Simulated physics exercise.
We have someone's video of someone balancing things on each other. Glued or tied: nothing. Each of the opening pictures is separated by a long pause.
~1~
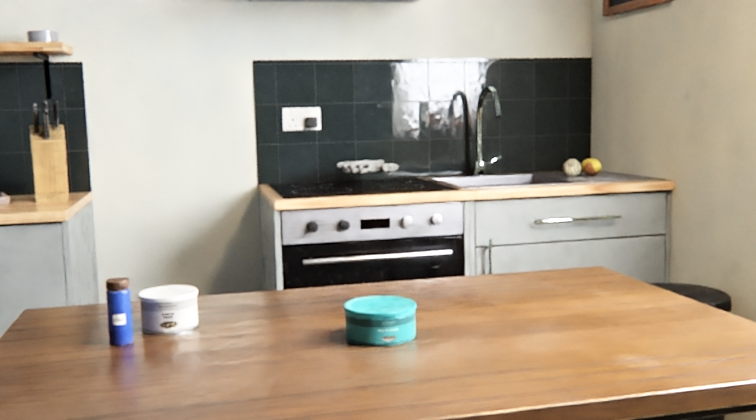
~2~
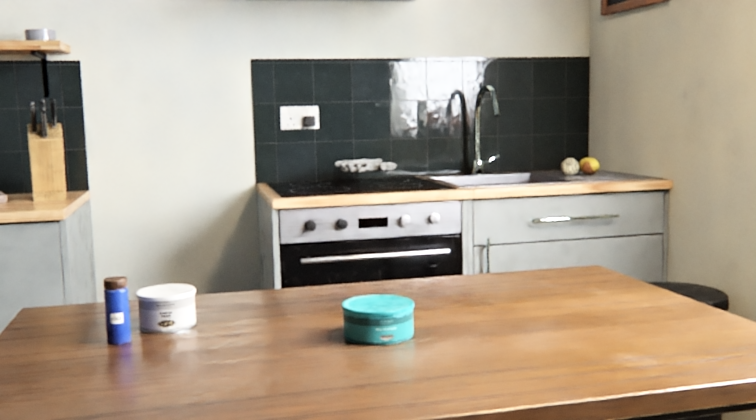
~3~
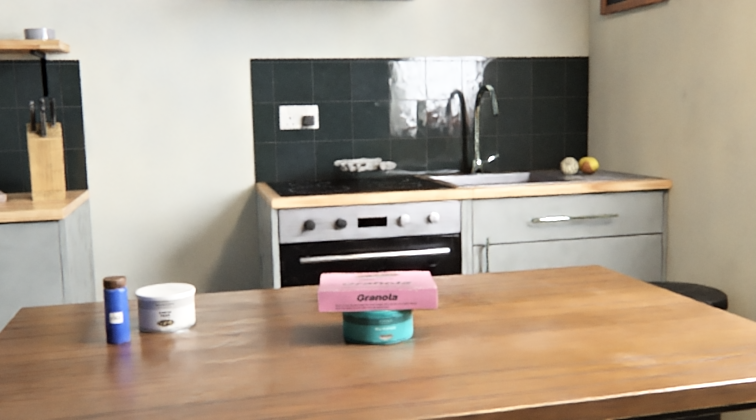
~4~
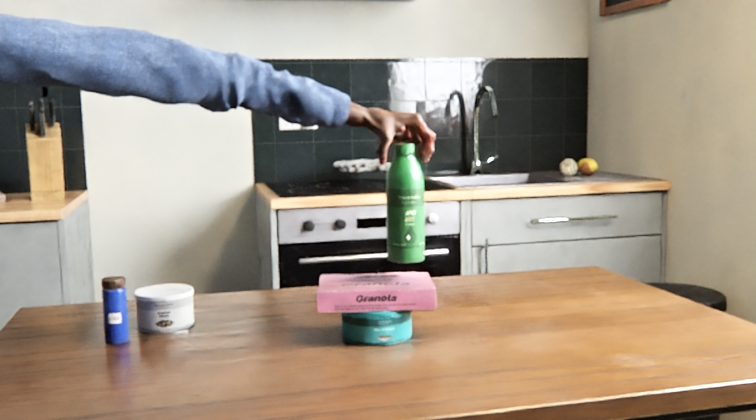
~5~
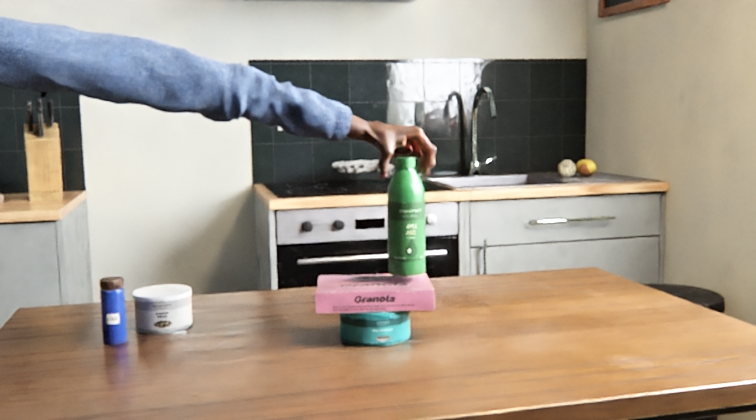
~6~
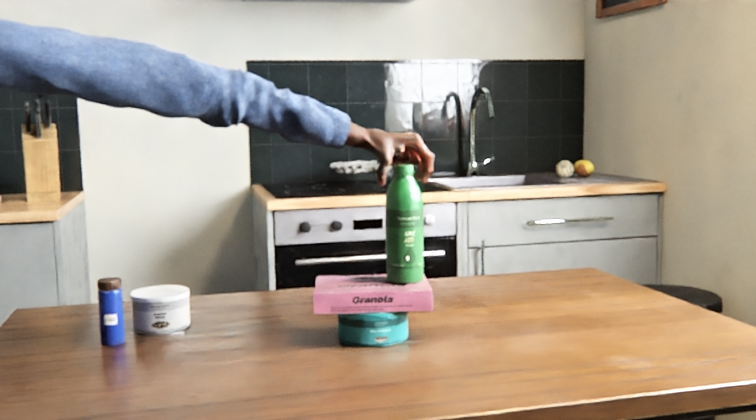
A pink packet appears on the turquoise tub, then a hand lowers a green bottle onto it.
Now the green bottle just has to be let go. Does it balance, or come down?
I'd say it stays put.
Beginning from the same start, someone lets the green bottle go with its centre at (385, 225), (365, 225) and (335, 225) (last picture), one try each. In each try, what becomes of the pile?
Attempt one, the pile survives; attempt two, it survives; attempt three, it survives.
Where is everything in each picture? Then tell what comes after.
In the first frame, the last thing is not in view yet.
In the second frame, the last thing is not in view yet; turquoise tub (378, 319).
In the third frame, the last thing is not in view yet; pink packet (377, 291).
In the fourth frame, on its way; green bottle (405, 203); turquoise tub (376, 319).
In the fifth frame, on its way; green bottle (406, 216); pink packet (374, 292).
In the sixth frame, in place under the hand; green bottle (404, 223); turquoise tub (373, 321).
Then, 0.20 s later than the last frame, all is still.
Then, 0.50 s later than the last frame, green bottle resting near (405, 224).
When it is over, all 5 as before. End places, in pixels of the last picture, green bottle near (405, 224). The pile keeps its balance.
